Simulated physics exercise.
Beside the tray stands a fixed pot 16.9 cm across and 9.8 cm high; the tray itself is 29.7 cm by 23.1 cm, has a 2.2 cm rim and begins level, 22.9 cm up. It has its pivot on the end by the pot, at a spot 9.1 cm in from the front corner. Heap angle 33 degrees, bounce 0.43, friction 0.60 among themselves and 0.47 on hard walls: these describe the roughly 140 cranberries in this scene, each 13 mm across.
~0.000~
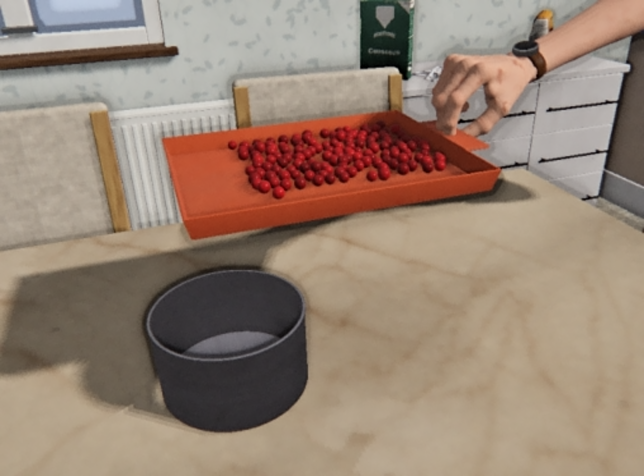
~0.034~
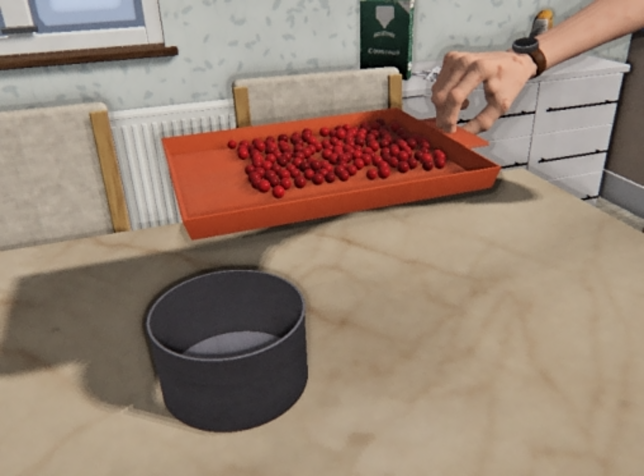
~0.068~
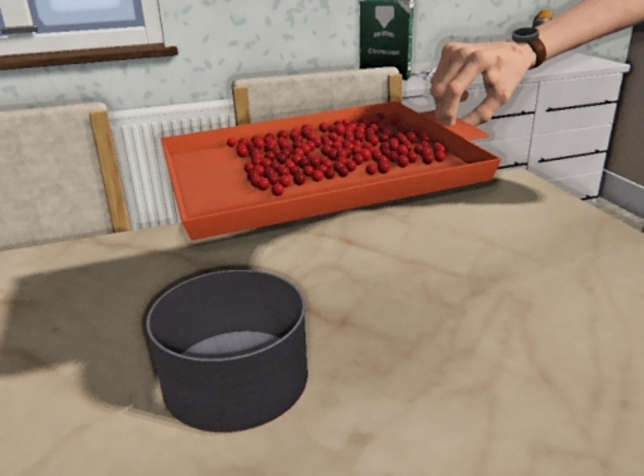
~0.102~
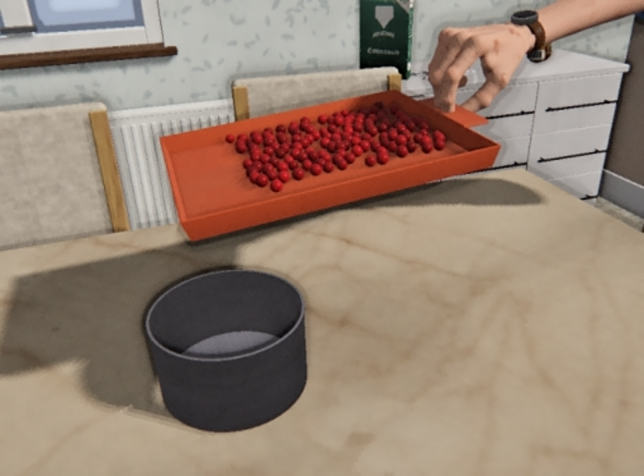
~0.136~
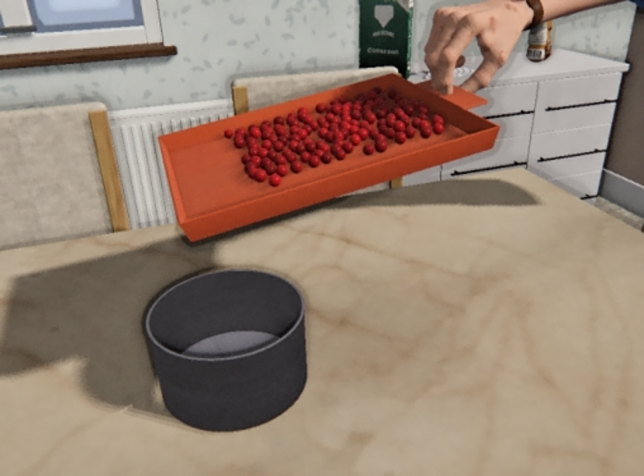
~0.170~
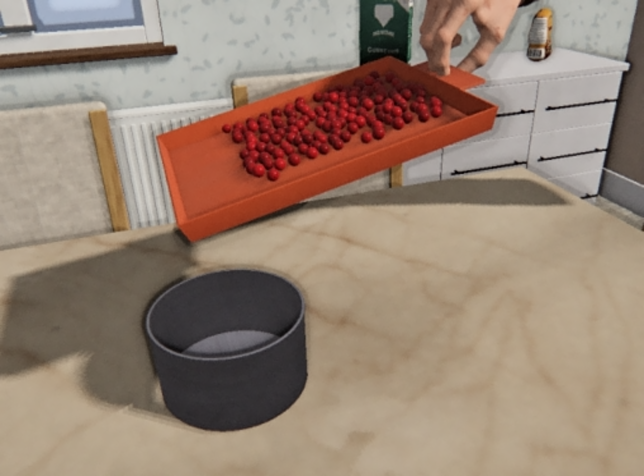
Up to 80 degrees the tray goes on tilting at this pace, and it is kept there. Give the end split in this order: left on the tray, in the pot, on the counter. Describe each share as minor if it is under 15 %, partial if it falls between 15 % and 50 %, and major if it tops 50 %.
In order: Left on the tray: It will come to a middle fraction. Pot: It will come to a low fraction. Counter: It will come to more than a half.
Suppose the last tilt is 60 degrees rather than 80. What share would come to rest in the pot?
I'd say close to 0 percent.
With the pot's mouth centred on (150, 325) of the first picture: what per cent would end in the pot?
It would come to around 35 percent.
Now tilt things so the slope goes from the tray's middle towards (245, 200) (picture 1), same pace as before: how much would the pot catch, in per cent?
Roughly 15 % of the pieces.
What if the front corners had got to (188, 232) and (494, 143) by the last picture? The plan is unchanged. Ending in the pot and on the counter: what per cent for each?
You'd end with pot at 15 and counter at 60.
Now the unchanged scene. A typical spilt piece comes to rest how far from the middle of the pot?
20 cm.
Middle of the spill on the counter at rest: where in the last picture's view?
About (80, 403).
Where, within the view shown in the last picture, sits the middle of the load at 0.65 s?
I reckon close to (169, 158).
Then, at 0.46 s, tilt 46 degrees; the tray holds 100 %, the pot 0 %.
After 0.65 s, tilt 68 degrees; the tray holds 100 %, the pot 0 %.
Then, at 0.96 s, tilt 80 degrees; the tray holds 50 %, the pot 0 %.
By 2.1 s all is still; tray 35 %, pot 5 %, counter 60 %.
